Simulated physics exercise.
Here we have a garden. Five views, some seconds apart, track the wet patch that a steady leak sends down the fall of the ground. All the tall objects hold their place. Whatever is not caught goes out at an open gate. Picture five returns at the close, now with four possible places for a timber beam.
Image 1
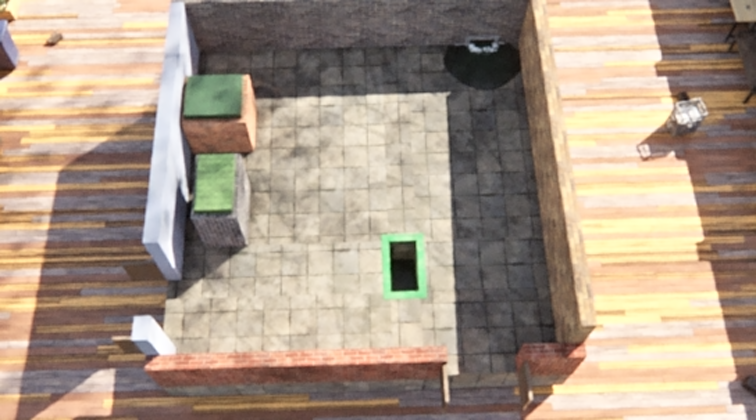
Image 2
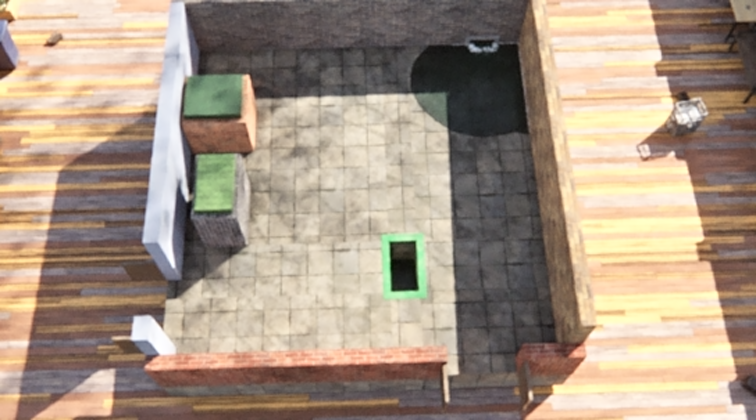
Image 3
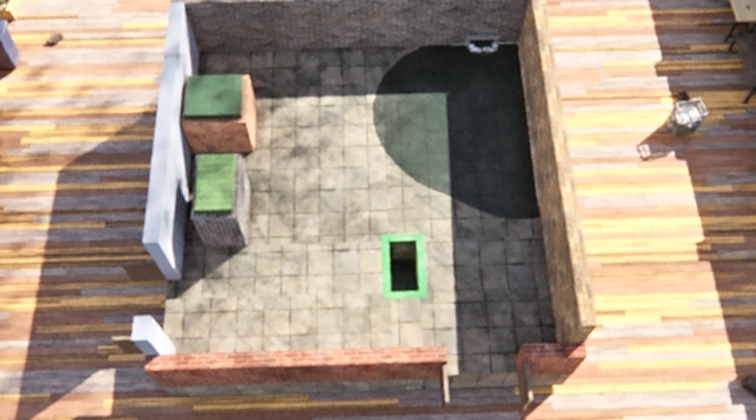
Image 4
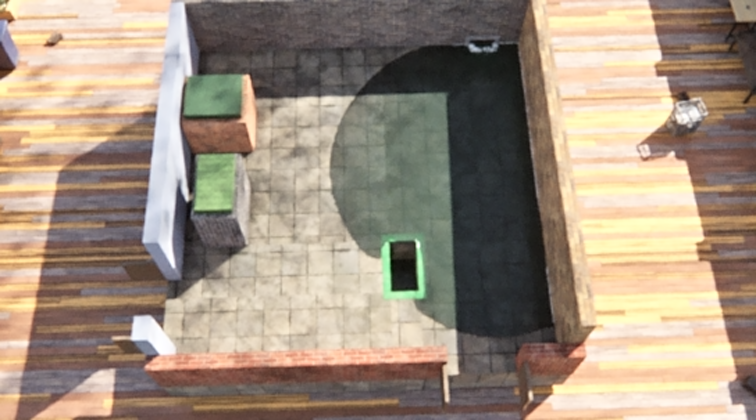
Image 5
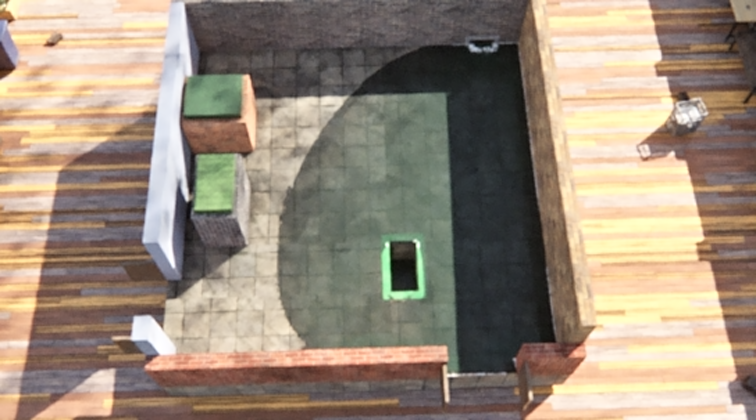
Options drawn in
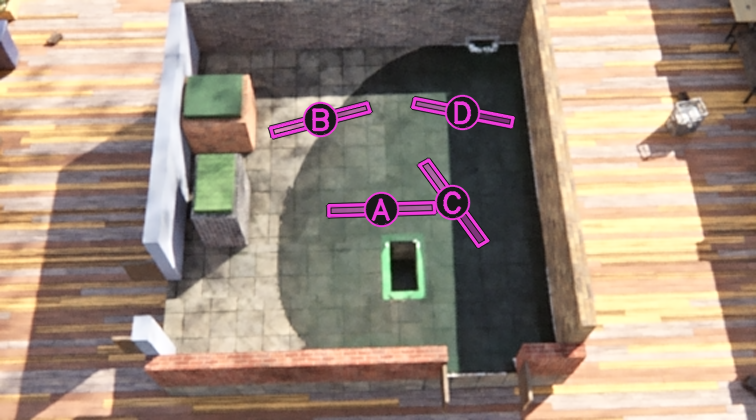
Dark water spread from the top right corner of a walled, paved garden, widening down and to the left until it surrounded the green-edged drain pit and covered more than half the ground.
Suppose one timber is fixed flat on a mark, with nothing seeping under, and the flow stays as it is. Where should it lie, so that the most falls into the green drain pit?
B is best.
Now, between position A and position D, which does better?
D it is.
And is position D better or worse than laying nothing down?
Position D is worse.
In magenta, A from (328, 210) to (434, 207); B from (271, 132) to (368, 107); C from (424, 162) to (483, 243); D from (414, 102) to (512, 122).
If A is chosen, about 10 % of the stream goes into the green drain pit, about 89 % out by the gates.
If B is chosen, about 26 % of the stream goes into the green drain pit, about 73 % out by the gates.
If C is chosen, about 8 % of the stream goes into the green drain pit, about 90 % out by the gates.
If D is chosen, about 14 % of the stream goes into the green drain pit, about 86 % out by the gates.
